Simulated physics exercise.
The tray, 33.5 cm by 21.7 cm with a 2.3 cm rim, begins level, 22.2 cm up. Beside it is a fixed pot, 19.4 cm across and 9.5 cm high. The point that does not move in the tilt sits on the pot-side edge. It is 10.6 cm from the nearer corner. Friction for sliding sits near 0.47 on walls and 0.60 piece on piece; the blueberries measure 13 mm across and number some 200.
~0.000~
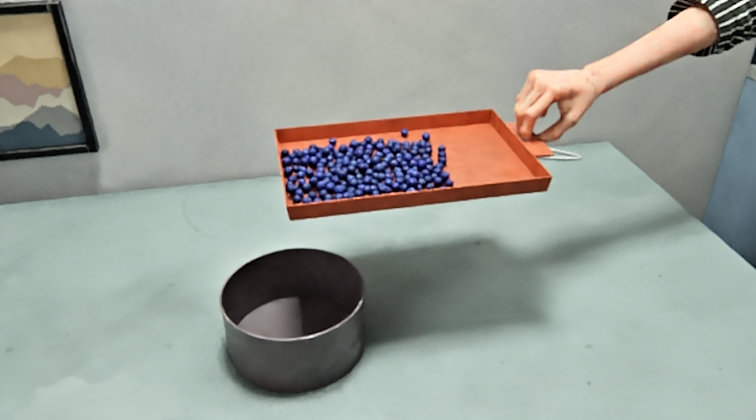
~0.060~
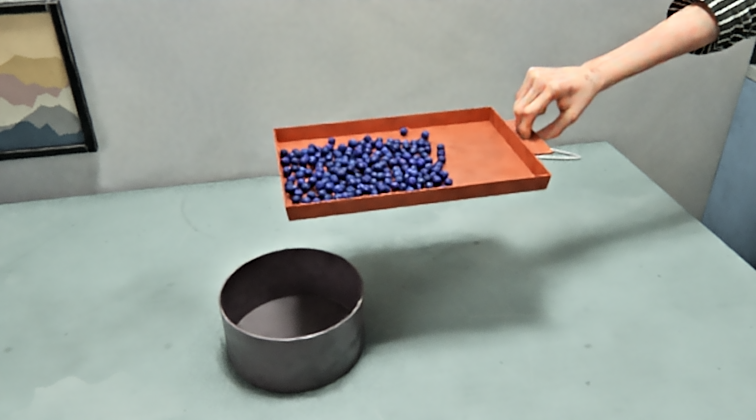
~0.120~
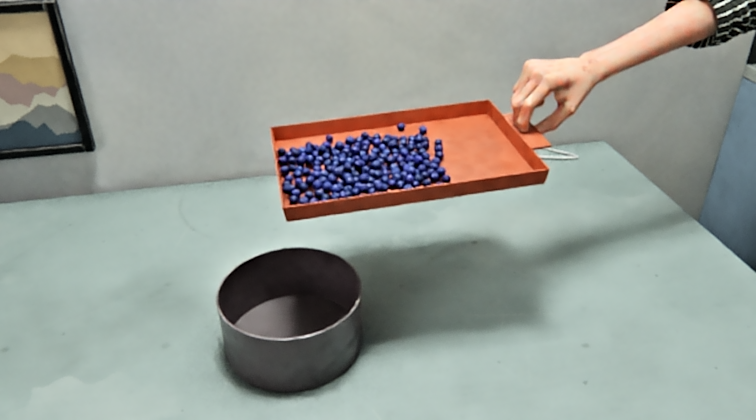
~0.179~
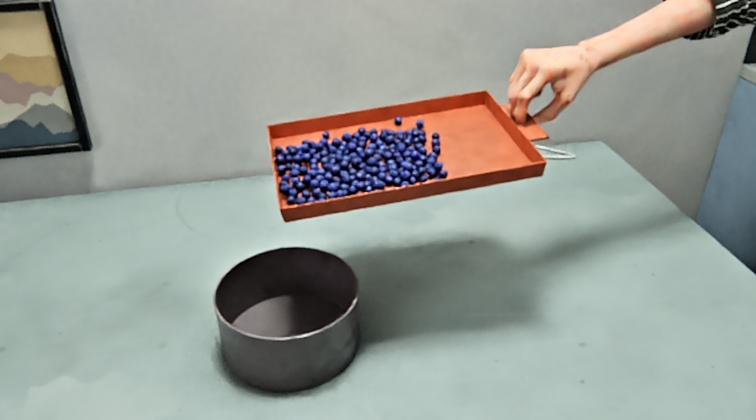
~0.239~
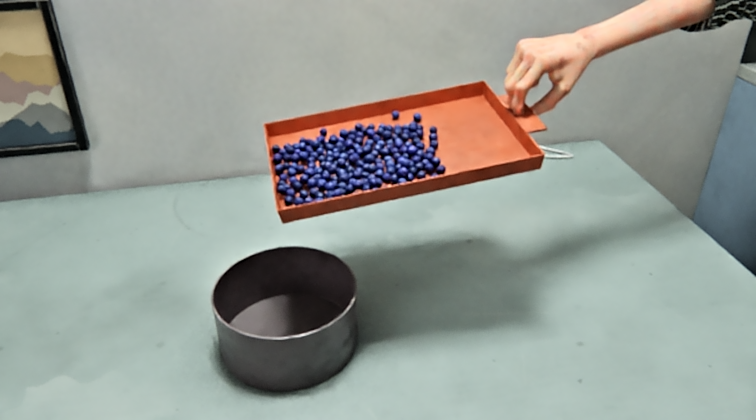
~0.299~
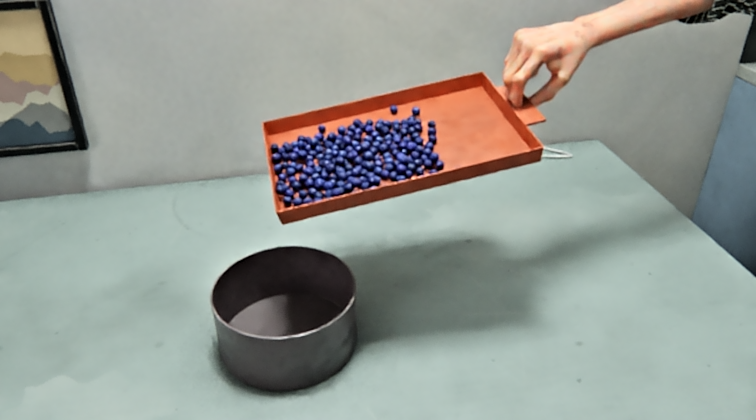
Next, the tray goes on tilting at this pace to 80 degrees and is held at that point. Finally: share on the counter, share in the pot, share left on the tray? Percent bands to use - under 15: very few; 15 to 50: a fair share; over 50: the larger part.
Counter - very few, pot - the larger part, tray - a fair share.
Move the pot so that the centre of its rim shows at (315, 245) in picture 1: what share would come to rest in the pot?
5 %.
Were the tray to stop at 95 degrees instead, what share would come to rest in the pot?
It would be near 90 per cent.
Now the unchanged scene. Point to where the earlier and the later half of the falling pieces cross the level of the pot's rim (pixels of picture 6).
Early: About (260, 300); late: About (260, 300).
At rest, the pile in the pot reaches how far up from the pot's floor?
Roughly 3.5 centimetres.
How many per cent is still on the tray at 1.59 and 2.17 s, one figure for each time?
Close to 100 at the first time and 95 at the second.
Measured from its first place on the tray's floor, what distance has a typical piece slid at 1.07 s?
Roughly 2 cm.
Then, at 1.07 s, tilt 43 degrees; the tray holds 100 %, the pot 0 %.
Then, at 1.59 s, tilt 64 degrees; the tray holds 100 %, the pot 0 %.
After 2.17 s, tilt 80 degrees; the tray holds 95 %, the pot 5 %.
In the end, at 4.4 s, counter 0 %, pot 75 %, tray 25 %.
